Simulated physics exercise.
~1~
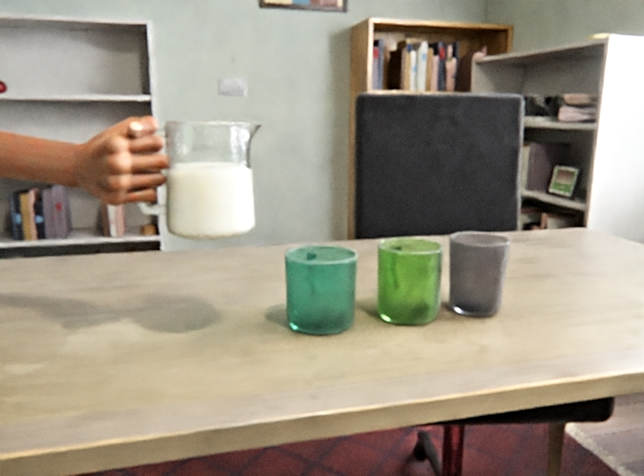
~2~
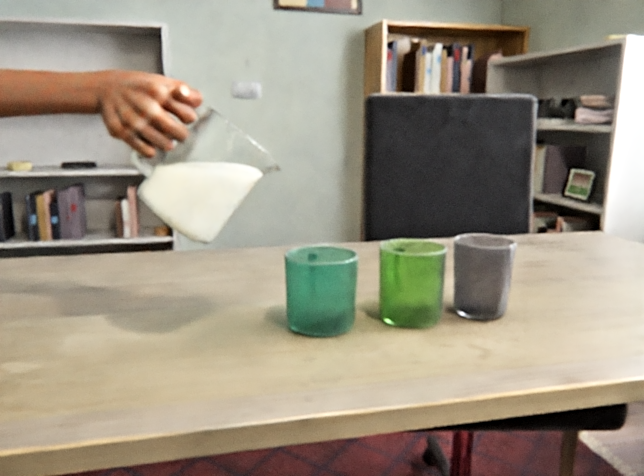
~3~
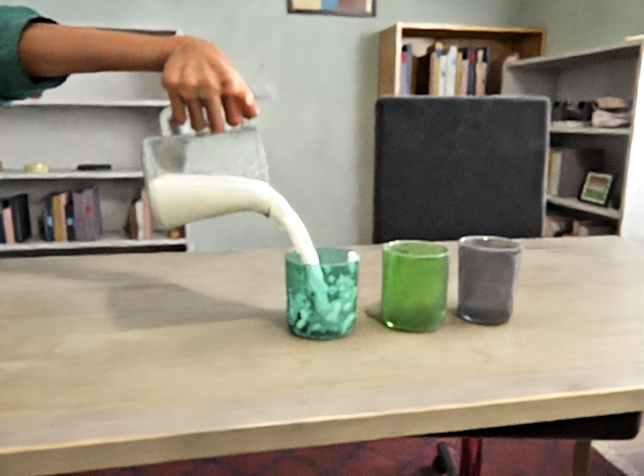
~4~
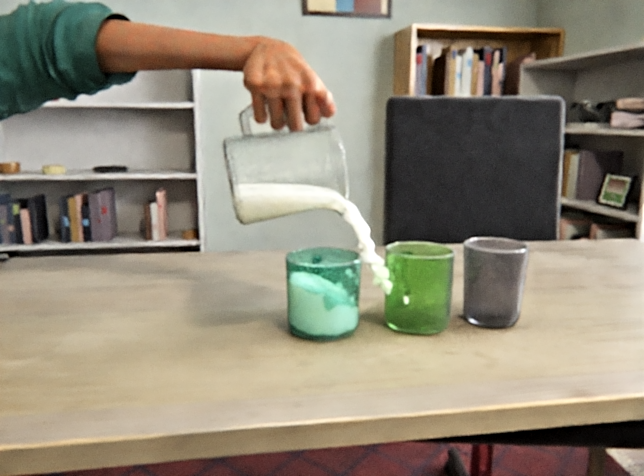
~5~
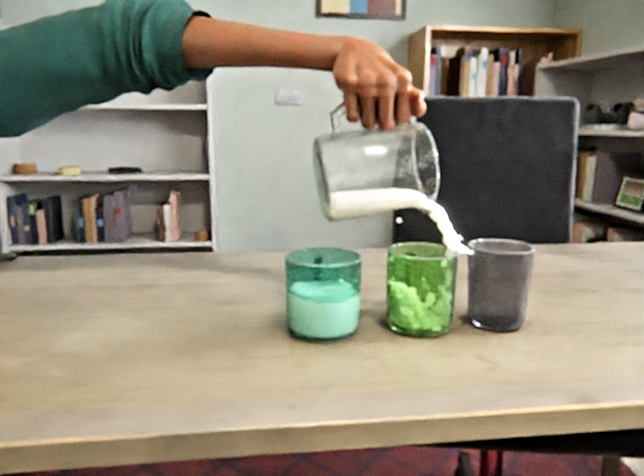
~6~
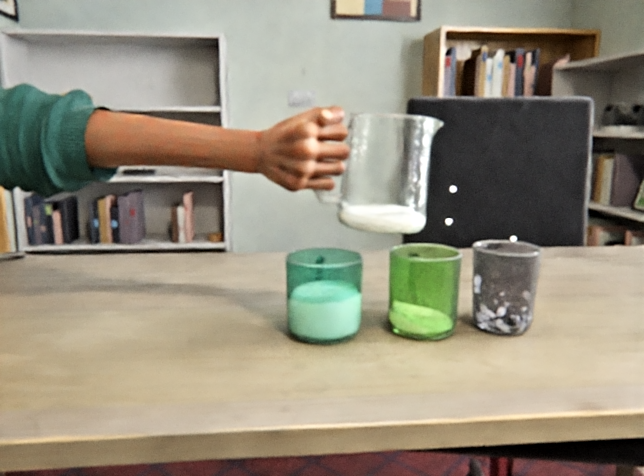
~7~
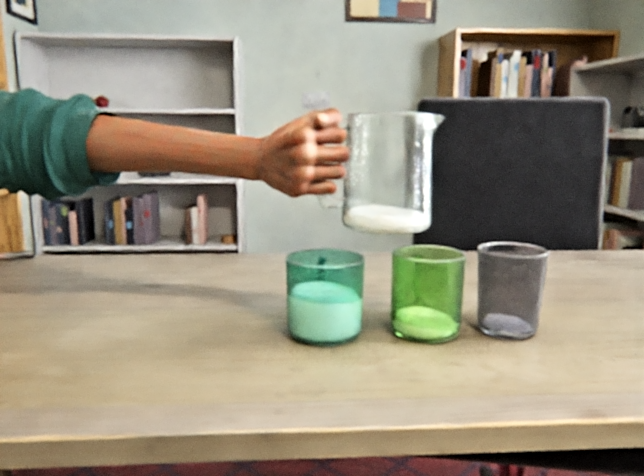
At a wooden table in a room with bookshelves, a hand tipped a glass jug of milk and swept it rightward over teal, green and grey cups, leaving the teal one about half full, the others with less, and some milk in the levelled jug.
